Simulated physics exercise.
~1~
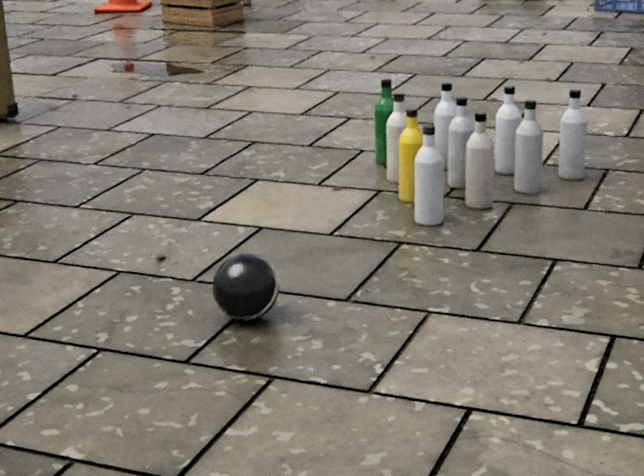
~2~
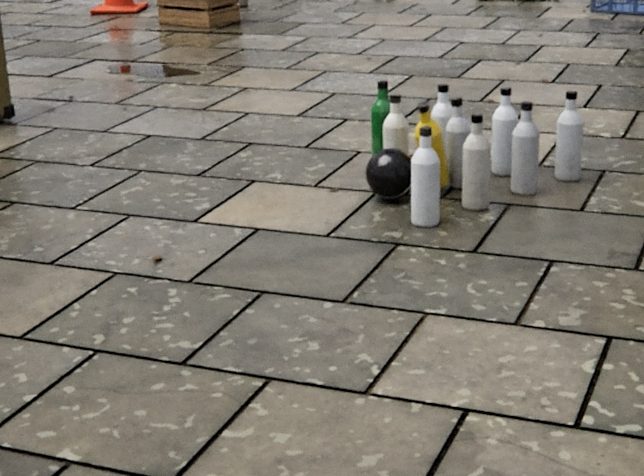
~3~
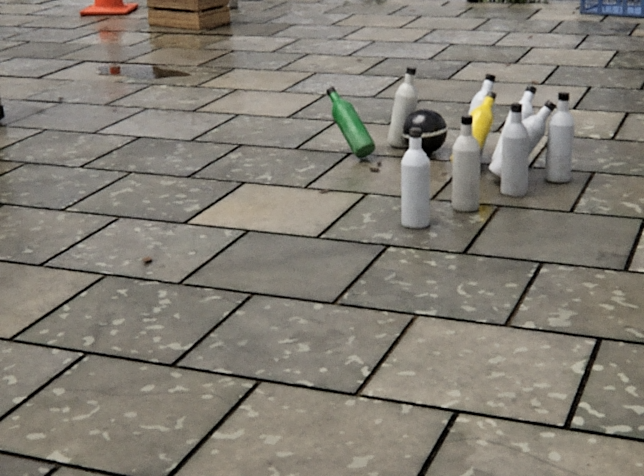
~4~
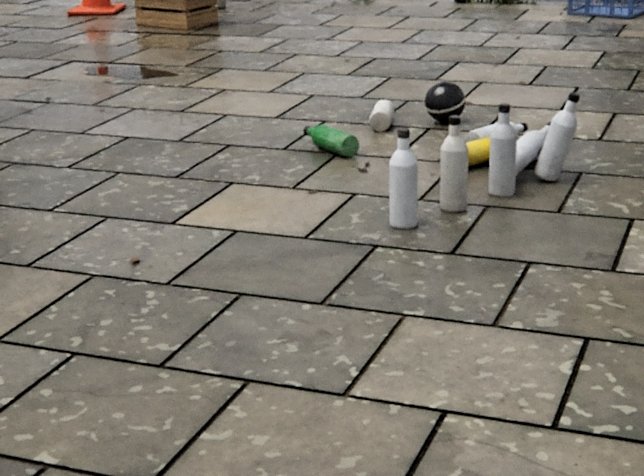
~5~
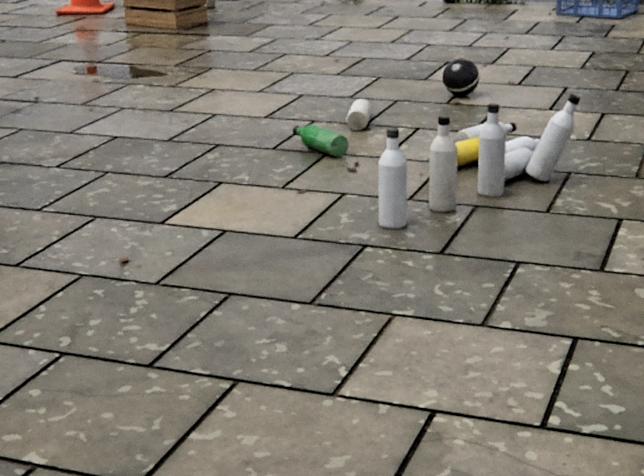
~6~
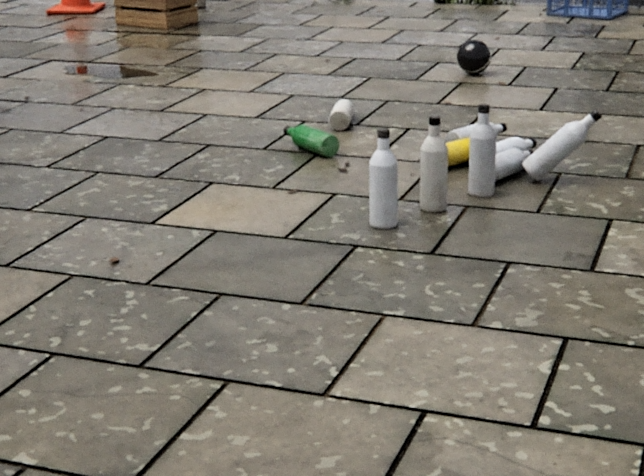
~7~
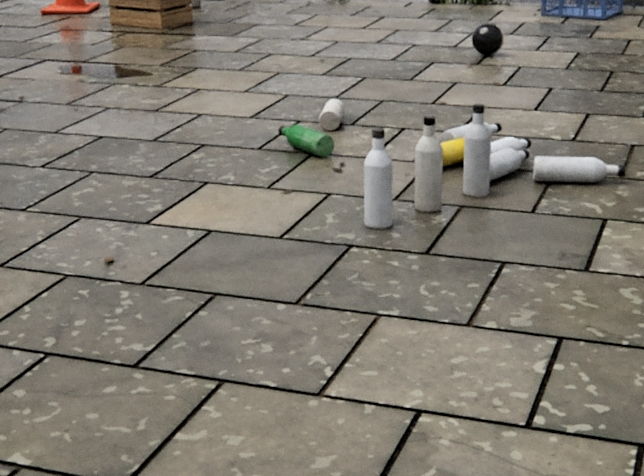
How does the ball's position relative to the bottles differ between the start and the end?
At the start the ball was on the paving in front of the bottles and to their left. By the end it was well behind them, toward the upper right of the view.
